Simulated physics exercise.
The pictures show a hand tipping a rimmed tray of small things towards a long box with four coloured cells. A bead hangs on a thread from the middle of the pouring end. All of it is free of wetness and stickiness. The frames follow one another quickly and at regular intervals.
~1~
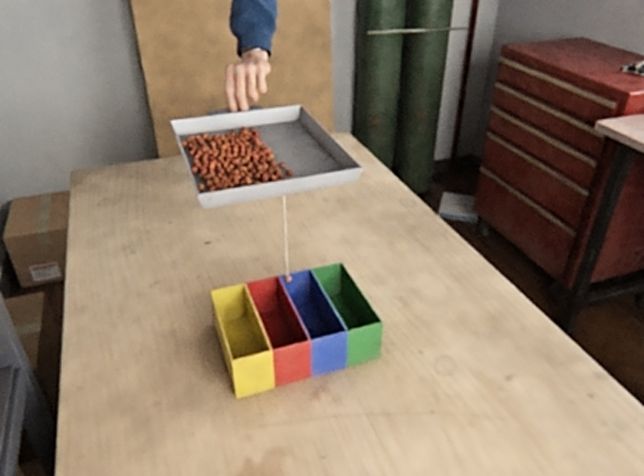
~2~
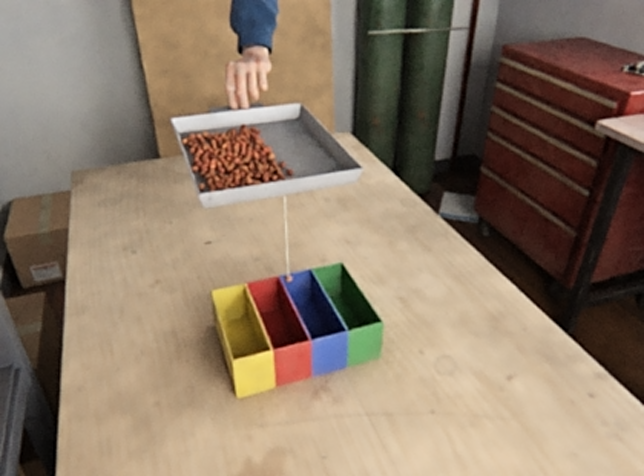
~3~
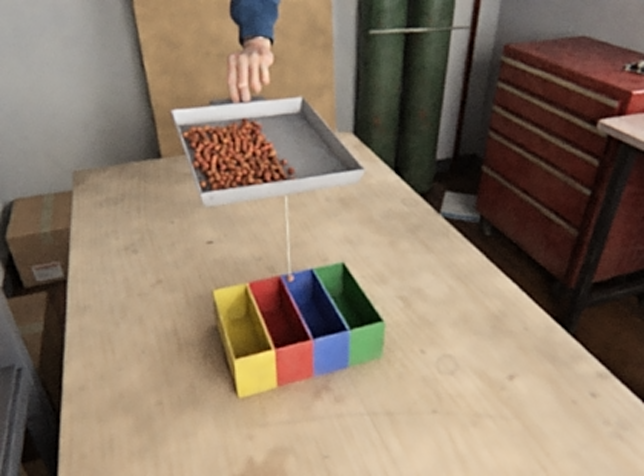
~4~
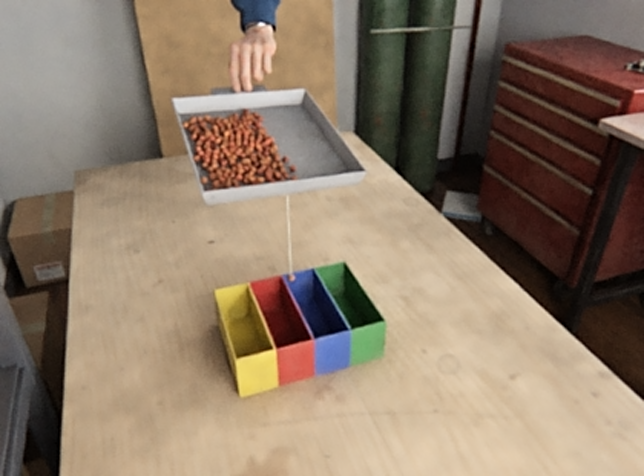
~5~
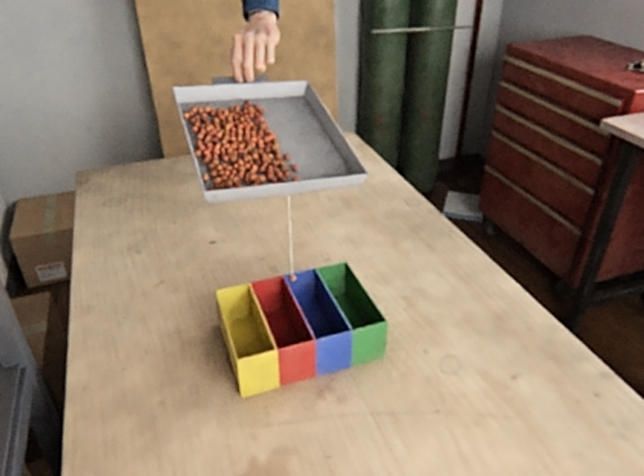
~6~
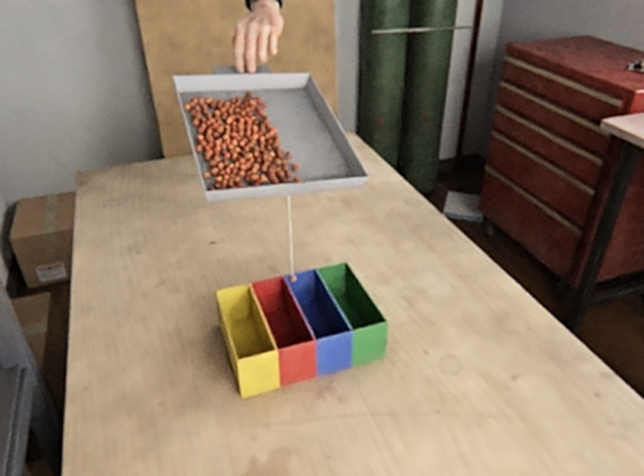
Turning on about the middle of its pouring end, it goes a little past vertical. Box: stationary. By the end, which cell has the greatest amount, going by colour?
By colour, green has the most.
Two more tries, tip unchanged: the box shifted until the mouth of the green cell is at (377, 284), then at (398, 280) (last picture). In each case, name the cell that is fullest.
For the first spot I'd say that green cell, and for the second spot that blue cell.
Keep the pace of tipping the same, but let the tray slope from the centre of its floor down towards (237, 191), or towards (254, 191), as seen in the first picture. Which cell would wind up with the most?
Yellow, then that yellow cell.
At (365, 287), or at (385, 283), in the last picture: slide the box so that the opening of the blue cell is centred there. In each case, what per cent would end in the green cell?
Respectively 10 % and 0 %.
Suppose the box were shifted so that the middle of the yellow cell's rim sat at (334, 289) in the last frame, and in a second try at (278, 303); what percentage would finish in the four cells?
80 %, 90 %.
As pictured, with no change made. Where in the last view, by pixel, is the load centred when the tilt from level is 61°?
Around (305, 171).
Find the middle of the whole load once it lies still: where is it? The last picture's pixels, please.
Roughly at (358, 329).
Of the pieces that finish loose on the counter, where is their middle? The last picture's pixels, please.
At about (395, 317).
Shortly afterwards, tray tipped steeply; all but a few on the tray; only a few falling or outside the box.
Next, tray tipped right over; near a third on the tray; a little in the green cell; near half falling or outside the box.
Some moments later, tray tipped past a quarter turn; near a third in the green cell; a little in the blue cell; a little in the red cell; only a few in the yellow cell; near a third falling or outside the box.
In the end, tray tipped past a quarter turn; near a third in the green cell; a little in the blue cell; a little in the red cell; only a few in the yellow cell; near a third outside the box.
